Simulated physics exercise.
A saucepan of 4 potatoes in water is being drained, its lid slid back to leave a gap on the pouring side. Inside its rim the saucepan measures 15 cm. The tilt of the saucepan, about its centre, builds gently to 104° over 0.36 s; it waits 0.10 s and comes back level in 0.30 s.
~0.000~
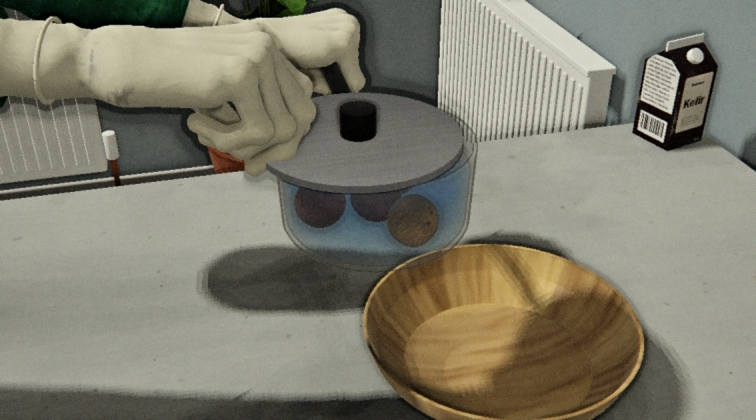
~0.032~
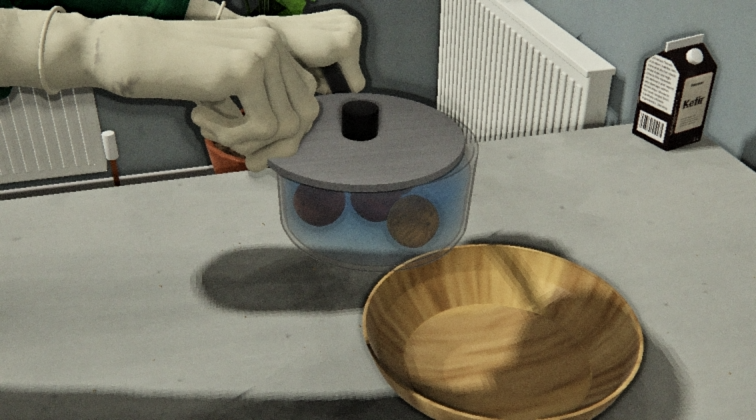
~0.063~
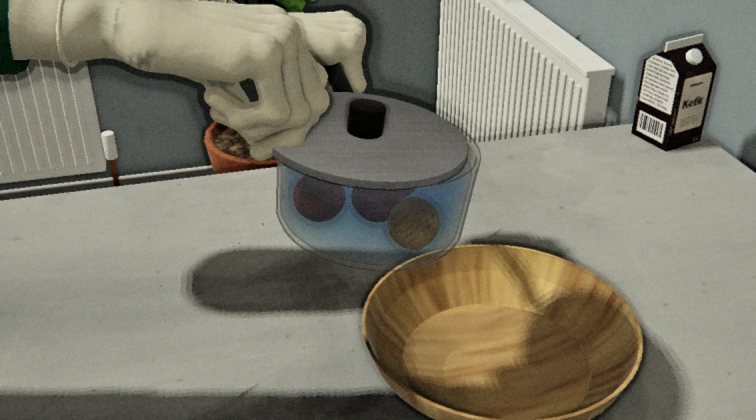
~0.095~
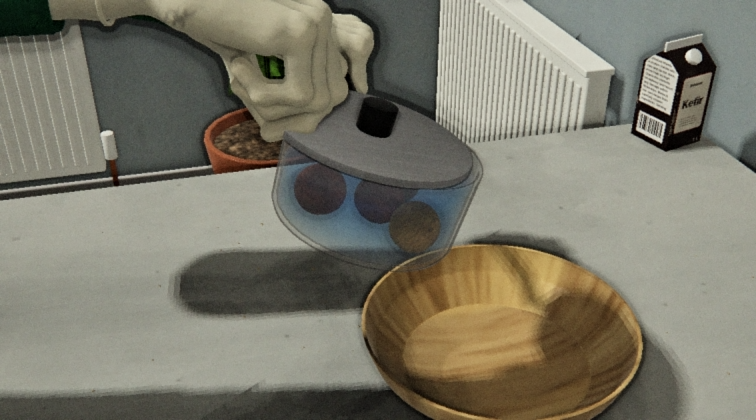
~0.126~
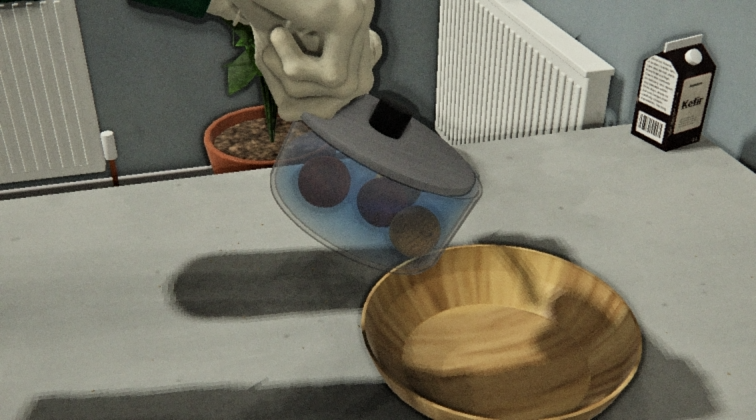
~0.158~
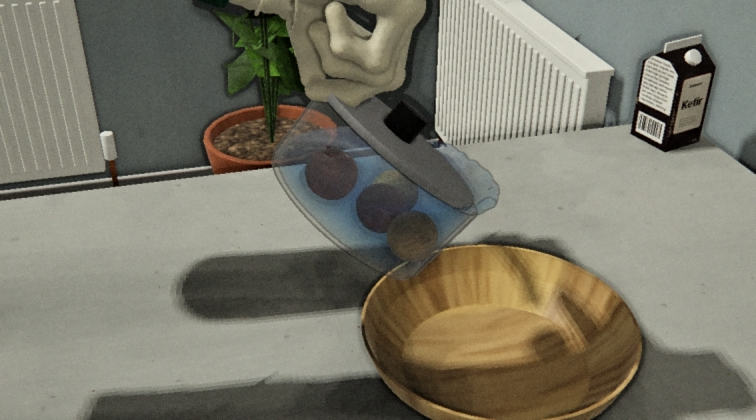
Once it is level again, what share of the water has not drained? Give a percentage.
About 39 per cent stays in the saucepan.
After 0.31 s the tilt is 99° and 77 per cent of the water is still in the saucepan.
After 0.42 s the tilt is 104° and 62 per cent of the water is still in the saucepan.
After 0.54 s the tilt is 86° and 48 per cent of the water is still in the saucepan.
After 0.67 s the tilt is 21° and 40 per cent of the water is still in the saucepan.
In the end 39 per cent of the water is still in the saucepan.
